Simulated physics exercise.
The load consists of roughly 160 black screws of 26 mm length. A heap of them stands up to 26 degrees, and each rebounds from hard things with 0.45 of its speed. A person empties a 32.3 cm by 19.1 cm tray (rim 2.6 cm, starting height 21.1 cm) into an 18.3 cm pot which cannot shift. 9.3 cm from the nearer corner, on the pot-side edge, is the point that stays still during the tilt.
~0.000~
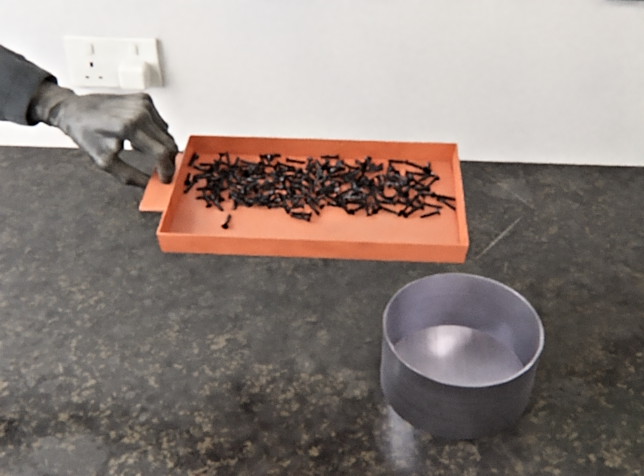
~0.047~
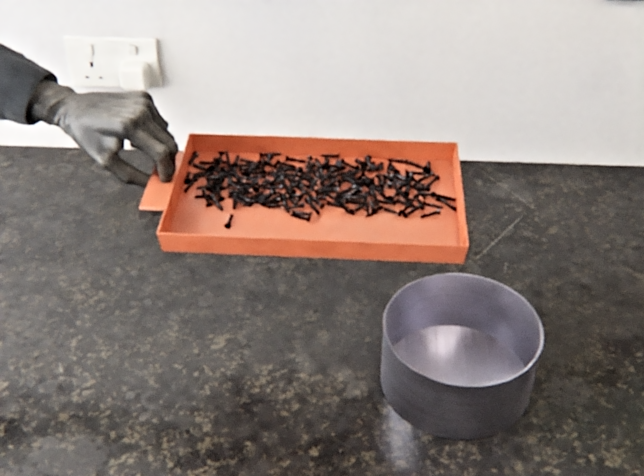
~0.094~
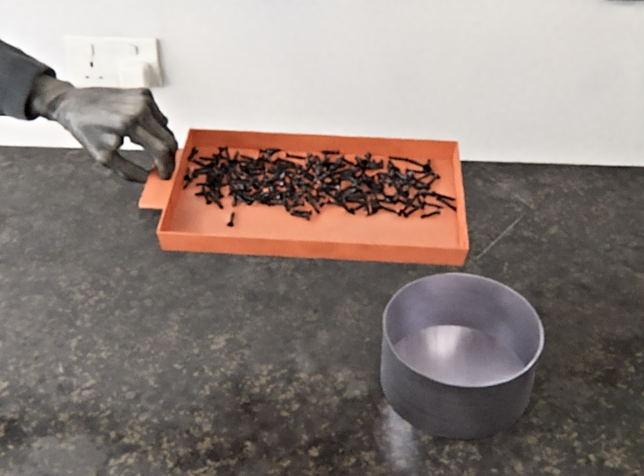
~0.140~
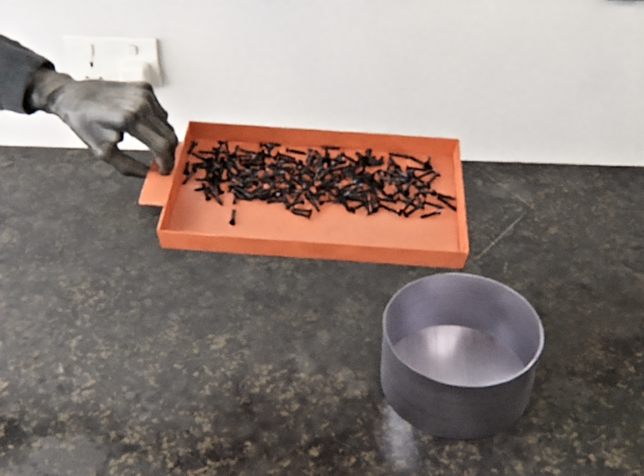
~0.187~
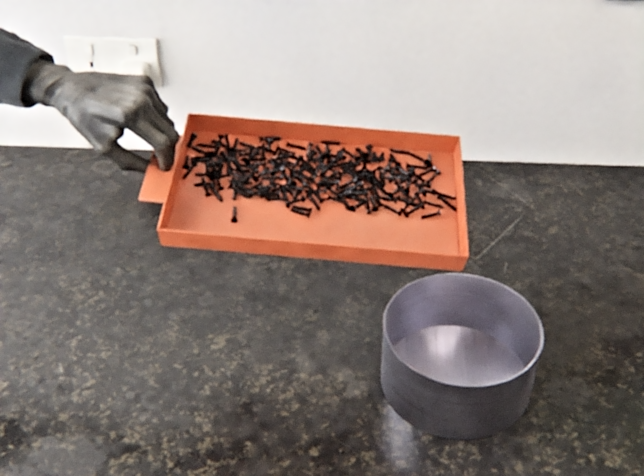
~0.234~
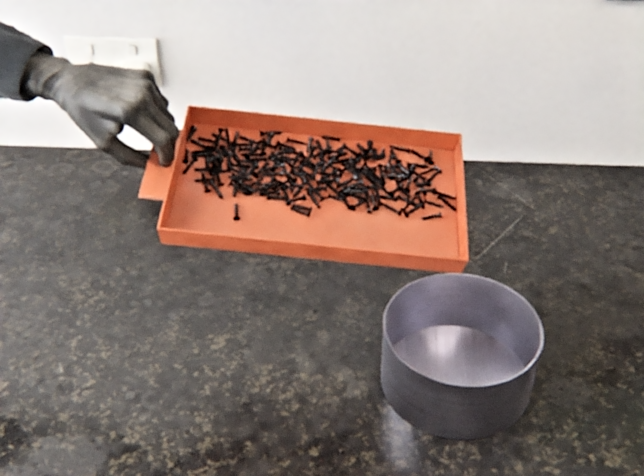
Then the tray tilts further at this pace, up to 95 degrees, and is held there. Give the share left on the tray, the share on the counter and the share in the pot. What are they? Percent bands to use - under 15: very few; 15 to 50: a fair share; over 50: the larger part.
Tray - very few, counter - a fair share, pot - the larger part.
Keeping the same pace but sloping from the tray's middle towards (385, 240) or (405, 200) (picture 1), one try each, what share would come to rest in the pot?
First try: Around 100 percent; second try: Around 25 percent.
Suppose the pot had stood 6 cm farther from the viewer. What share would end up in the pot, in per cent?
I'd put it at around 40 per cent.
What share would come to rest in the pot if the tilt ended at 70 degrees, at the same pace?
I'd say close to 5 percent.
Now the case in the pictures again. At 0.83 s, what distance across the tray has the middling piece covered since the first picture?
It has moved some 11 cm from its start.
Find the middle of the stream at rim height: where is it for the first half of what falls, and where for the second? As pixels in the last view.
First half close to (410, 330), second half close to (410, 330).
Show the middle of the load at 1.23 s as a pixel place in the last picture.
(376, 256), roughly.
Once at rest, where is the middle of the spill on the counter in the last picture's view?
Look close to (356, 406) in the last picture.
After 0.83 s, tilt 51 degrees; the tray holds 100 %, the pot 0 %.
Then, at 1.23 s, tilt 77 degrees; the tray holds 95 %, the pot 0 %.
After 1.71 s, tilt 95 degrees; the tray holds 20 %, the pot 45 %.
By 2.7 s all is still; tray 0 %, counter 35 %, pot 65 %.
